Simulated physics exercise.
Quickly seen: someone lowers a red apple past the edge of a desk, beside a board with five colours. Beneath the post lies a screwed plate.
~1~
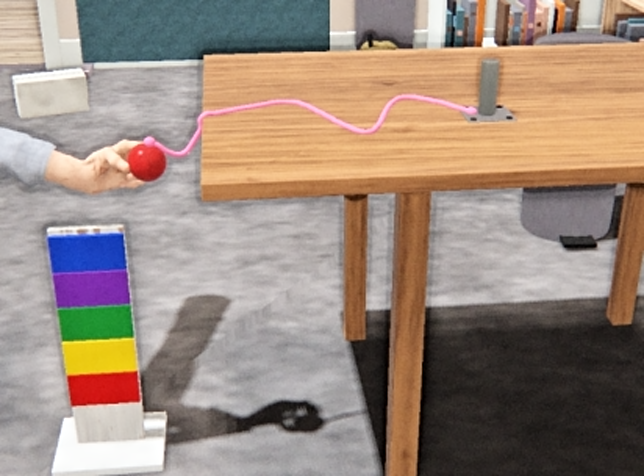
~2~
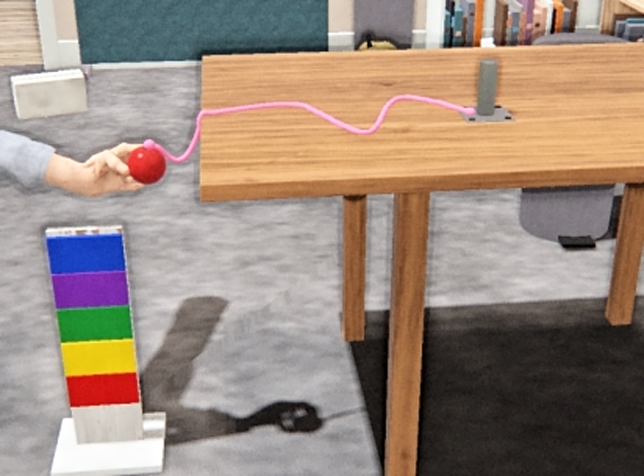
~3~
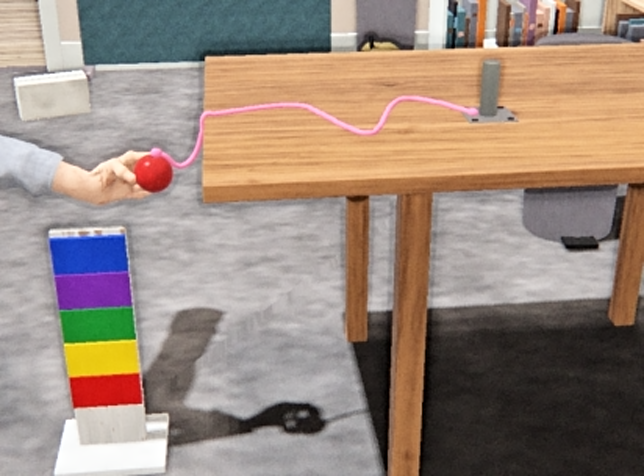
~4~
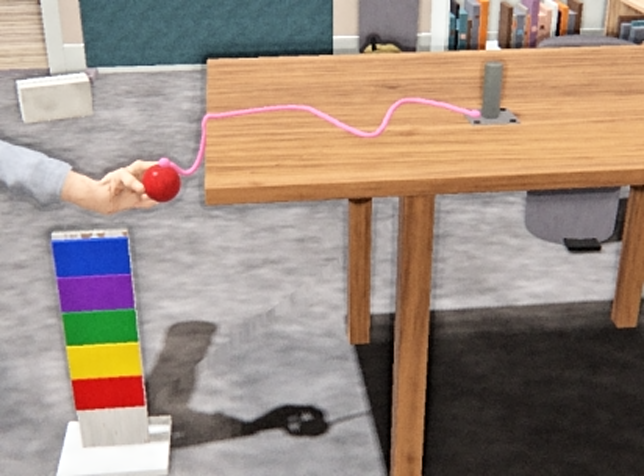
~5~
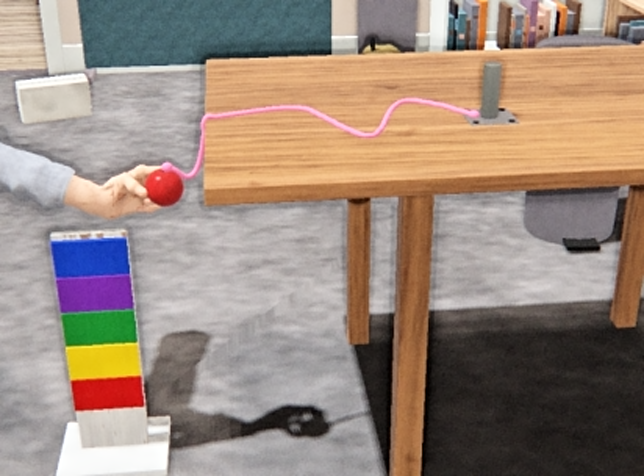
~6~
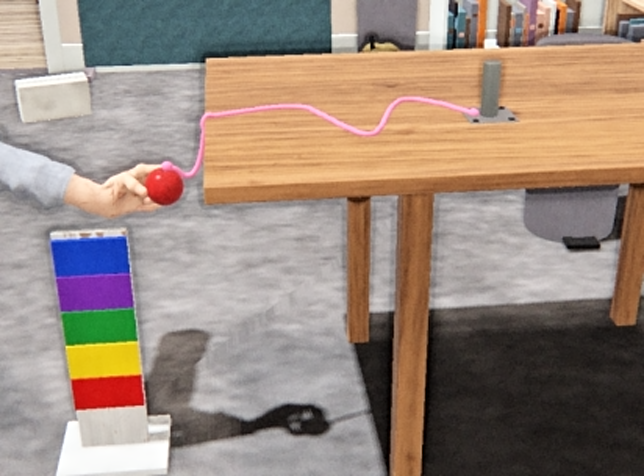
A hand held a red ball tied to a loose pink string on a wooden table, beside a board with five colours, then moved it slightly down and to the right before keeping it still.
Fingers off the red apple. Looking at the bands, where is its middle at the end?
Its middle is at the yellow band.
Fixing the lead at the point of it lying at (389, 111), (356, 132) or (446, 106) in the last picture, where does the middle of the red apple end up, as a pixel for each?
Going through the tries, I'd expect close to (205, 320), (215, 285) and lastly (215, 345).
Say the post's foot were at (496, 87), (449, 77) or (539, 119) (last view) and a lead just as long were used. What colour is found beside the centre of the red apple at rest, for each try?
First try: Green; second try: Yellow; third try: Green.
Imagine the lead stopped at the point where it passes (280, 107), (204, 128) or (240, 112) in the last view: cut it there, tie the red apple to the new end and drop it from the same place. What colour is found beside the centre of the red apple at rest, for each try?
Try 1: Higher than all five. Try 2: Purple. Try 3: Blue.
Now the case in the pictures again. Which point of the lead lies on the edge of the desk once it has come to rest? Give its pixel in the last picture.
Pixel (328, 118).
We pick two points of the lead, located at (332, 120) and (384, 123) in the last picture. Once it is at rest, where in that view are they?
(209, 125) and (306, 120).
Early on, apple near (195, 353); level with yellow.
Midway, apple near (241, 356); level with yellow.
Near the end, apple near (210, 356); level with yellow.
Finally, apple near (223, 357); level with yellow. Its middle rests at the yellow band.
